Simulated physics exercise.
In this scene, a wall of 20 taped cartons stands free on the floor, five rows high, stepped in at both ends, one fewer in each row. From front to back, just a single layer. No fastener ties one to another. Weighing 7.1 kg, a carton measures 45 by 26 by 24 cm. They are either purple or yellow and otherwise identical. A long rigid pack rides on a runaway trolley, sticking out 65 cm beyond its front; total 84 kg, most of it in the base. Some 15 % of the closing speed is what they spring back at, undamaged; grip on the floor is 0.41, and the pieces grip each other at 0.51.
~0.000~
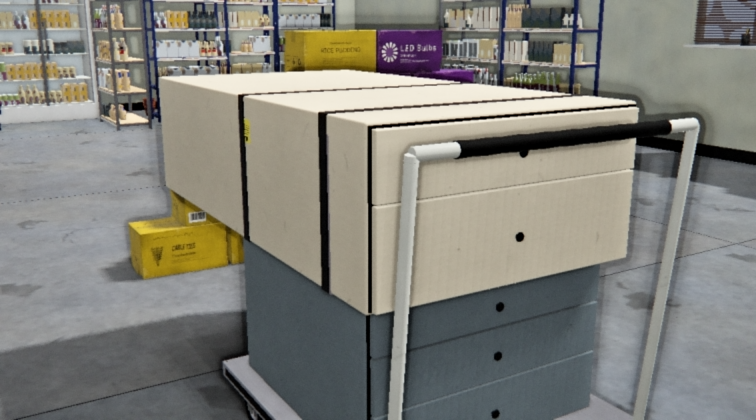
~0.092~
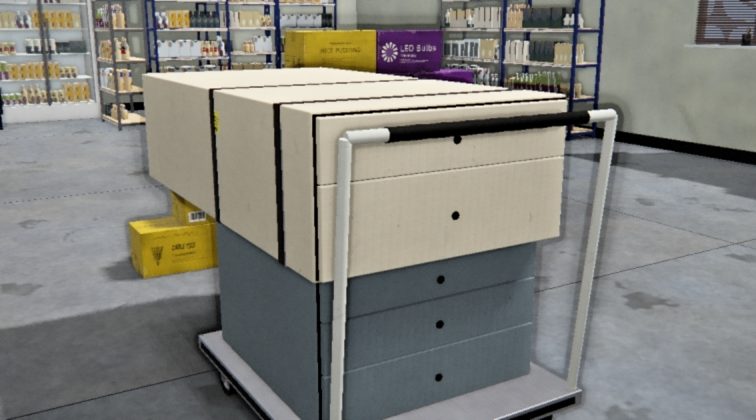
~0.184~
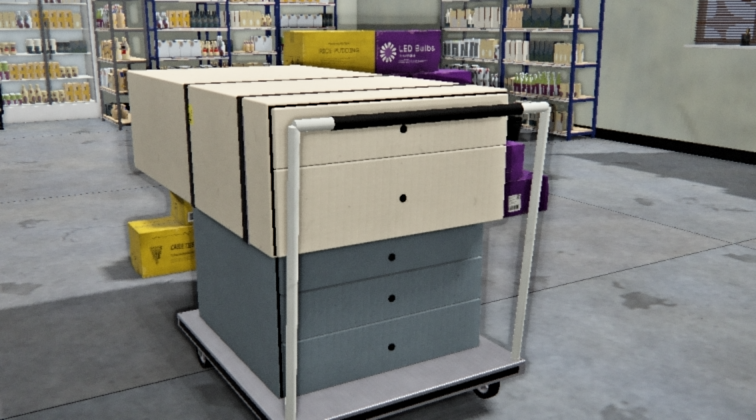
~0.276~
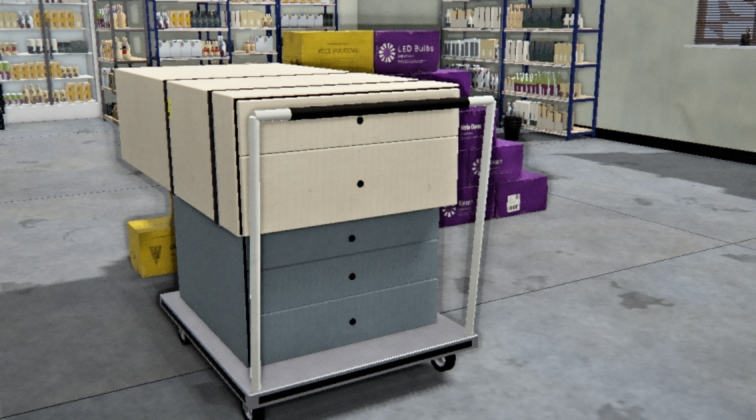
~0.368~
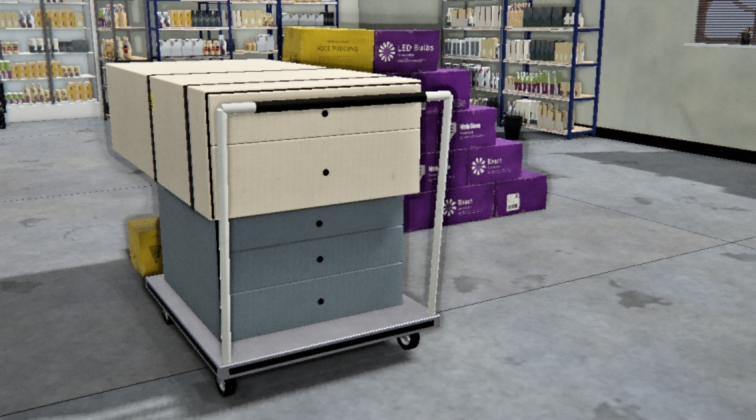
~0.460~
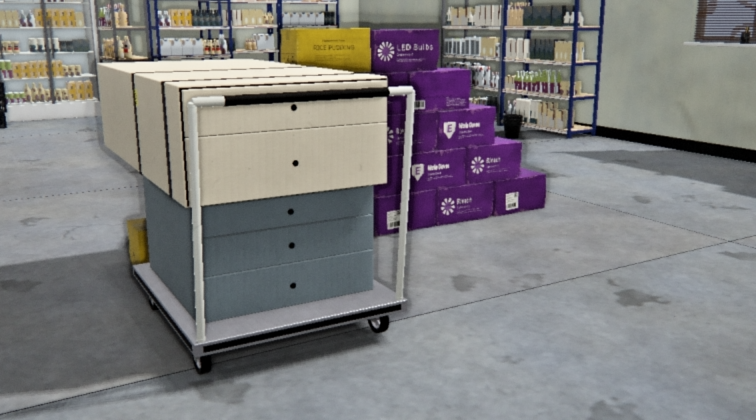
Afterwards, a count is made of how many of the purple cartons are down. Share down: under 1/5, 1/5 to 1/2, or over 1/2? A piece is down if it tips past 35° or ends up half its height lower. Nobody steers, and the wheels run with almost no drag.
Under 1/5.
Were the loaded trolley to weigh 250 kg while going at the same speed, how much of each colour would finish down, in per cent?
Result: Purple 0 and yellow 60 in a hundred.
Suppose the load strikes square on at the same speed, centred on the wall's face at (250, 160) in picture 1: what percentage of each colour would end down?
You'd end up with purple at 20 and yellow at 80 percent down.
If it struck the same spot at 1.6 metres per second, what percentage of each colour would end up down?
Result - purple: 0%; yellow: 30%.
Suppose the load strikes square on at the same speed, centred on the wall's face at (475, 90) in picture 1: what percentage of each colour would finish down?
Purple 50 %, yellow 10 %.
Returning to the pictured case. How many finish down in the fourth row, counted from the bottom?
From that row, 1 end down.
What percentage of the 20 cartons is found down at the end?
I'd put it at about 15 percent.
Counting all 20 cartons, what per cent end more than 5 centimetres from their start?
I make it 35 per cent.
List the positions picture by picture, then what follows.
In the first picture (we follow the side turned to the camera; the camera moves round a little), load (165, 112) 80 cm short of the wall; top purple carton (411, 52); top yellow carton (341, 54); no piece has moved.
In the second picture, load (148, 107) 57 cm short of the wall; top purple carton (411, 52).
In the third picture, load (132, 102) 33 cm short of the wall; top purple carton (410, 52).
In the fourth picture, load (119, 97) 10 cm short of the wall; top purple carton (409, 52).
In the fifth picture, load (110, 91) 11 cm into the wall's line; top purple carton (408, 52); 2 stirred so far.
In the sixth picture, load (101, 89) 30 cm into the wall's line; top purple carton (408, 51); top yellow carton (334, 51) displaced 27 mm; 4 stirred so far.
Around 0.68 s, load 73 cm past the wall's line, still rolling; none of the 11 purple cartons down (1 of 20 in all colours); top purple carton unmoved; top yellow carton displaced 12 cm.
Around 0.86 s, load 96 cm past the wall's line, still rolling; none of the 11 purple cartons down (2 of 20 in all colours); top purple carton unmoved; top yellow carton tipped 33°.
Around 1.28 s, load 1.29 m past the wall's line, still rolling; none of the 11 purple cartons down (3 of 20 in all colours); top purple carton unmoved; top yellow carton on its side.
Finally (2.3 s), load 1.26 m past the wall's line, still rolling; none of the 11 purple cartons down (3 of 20 in all colours); top purple carton unmoved; top yellow carton upside down. That is 0 per cent. Seen by the last camera, middles, top purple carton near (396, 50), top yellow carton near (225, 140).
